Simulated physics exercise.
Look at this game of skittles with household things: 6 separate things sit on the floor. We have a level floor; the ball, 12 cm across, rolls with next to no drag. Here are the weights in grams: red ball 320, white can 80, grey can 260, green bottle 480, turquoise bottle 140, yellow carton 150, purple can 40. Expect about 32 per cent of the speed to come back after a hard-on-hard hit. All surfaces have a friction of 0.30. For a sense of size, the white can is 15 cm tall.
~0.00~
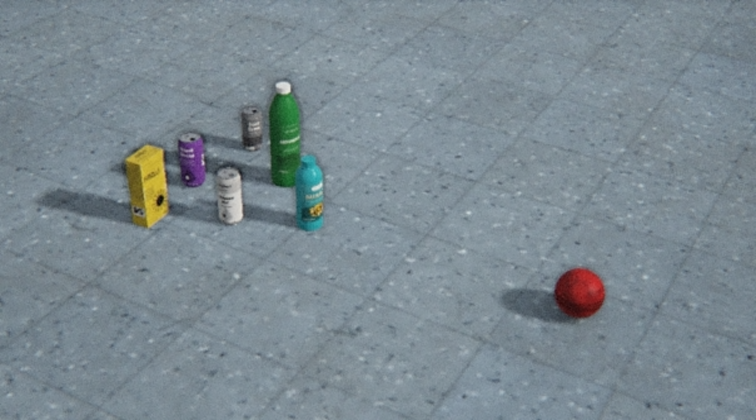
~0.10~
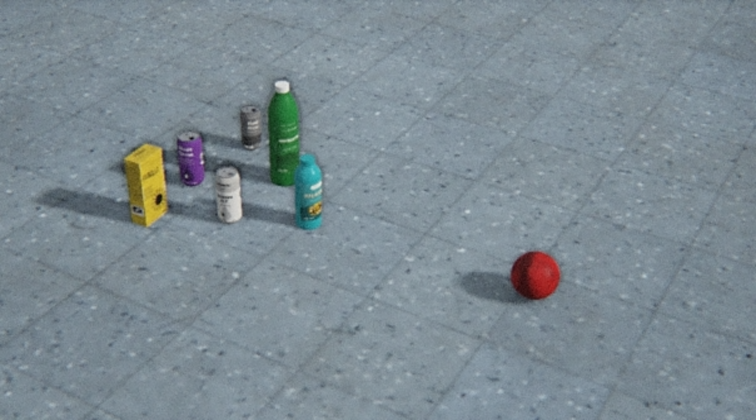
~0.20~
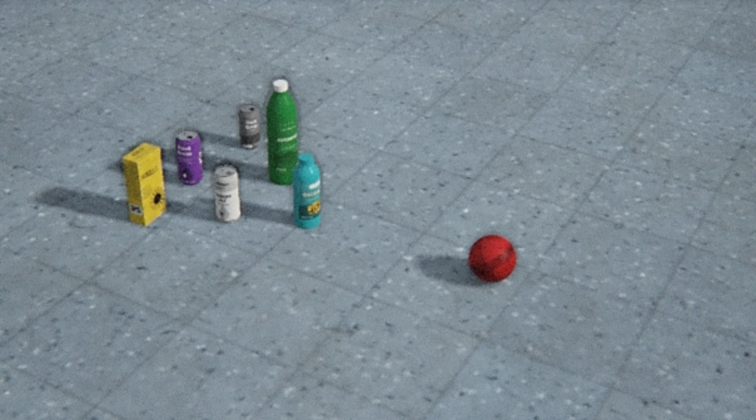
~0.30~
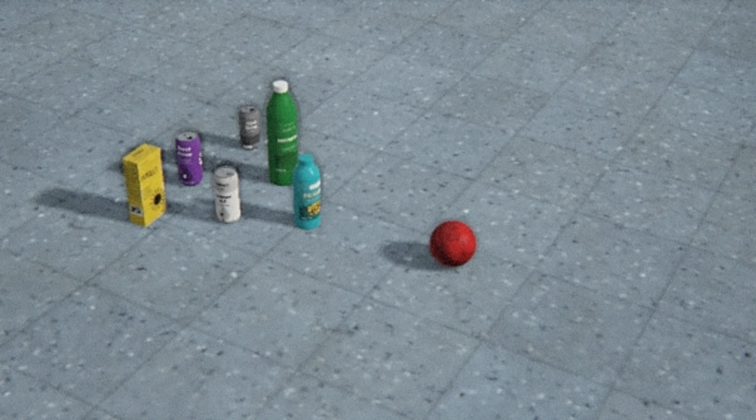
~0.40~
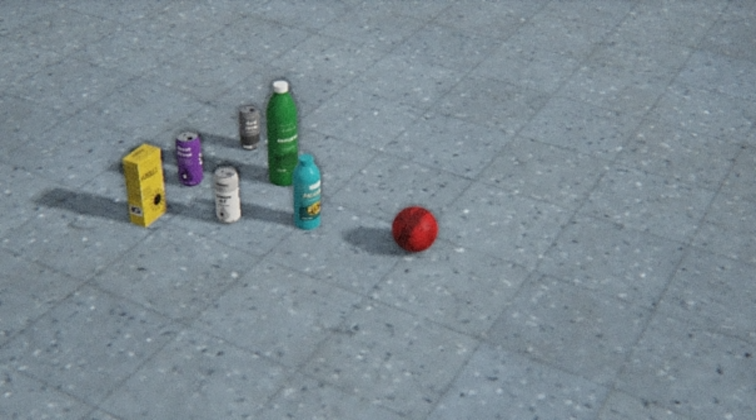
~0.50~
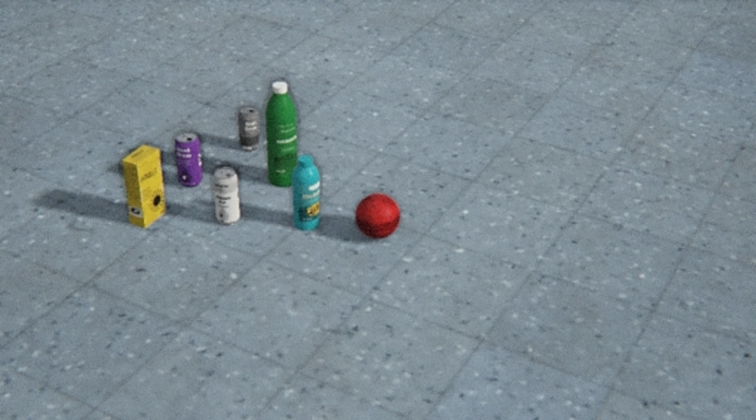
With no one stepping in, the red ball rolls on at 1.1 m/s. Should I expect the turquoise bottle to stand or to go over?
Expect it to go over.
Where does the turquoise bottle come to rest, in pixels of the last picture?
At pixel (235, 230) or so, give or take.
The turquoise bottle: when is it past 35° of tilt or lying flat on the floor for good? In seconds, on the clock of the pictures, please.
It happens at about 0.8 s.
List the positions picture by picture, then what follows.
In the first frame, ball has run 0 cm; red ball (579, 293); turquoise bottle (309, 192).
In the second frame, ball has run 11 cm; red ball (535, 276); green bottle (284, 133).
In the third frame, ball has run 22 cm; red ball (492, 259); purple can (189, 158).
In the fourth frame, ball has run 33 cm; red ball (453, 244); grey can (249, 128).
In the fifth frame, ball has run 44 cm; red ball (415, 229); yellow carton (145, 186).
In the sixth frame, ball has run 55 cm; red ball (378, 216); turquoise bottle (306, 192).
After 0.70 s, ball has run 74 cm; red ball near (320, 190); turquoise bottle 7° off upright near (284, 192).
After 0.90 s, ball has run 84 cm; red ball near (292, 175); turquoise bottle 52° off upright near (252, 201); green bottle moved 3 cm; white can 4° off upright.
After 1.50 s, ball has run 87 cm; red ball near (267, 183); turquoise bottle on its side near (233, 227); green bottle moved 3 cm.
In the end (3.6 s), toppled on the floor, turquoise bottle; the other 5 under 8 cm from the start. At the end, from the last picture's camera, turquoise bottle near (235, 230).
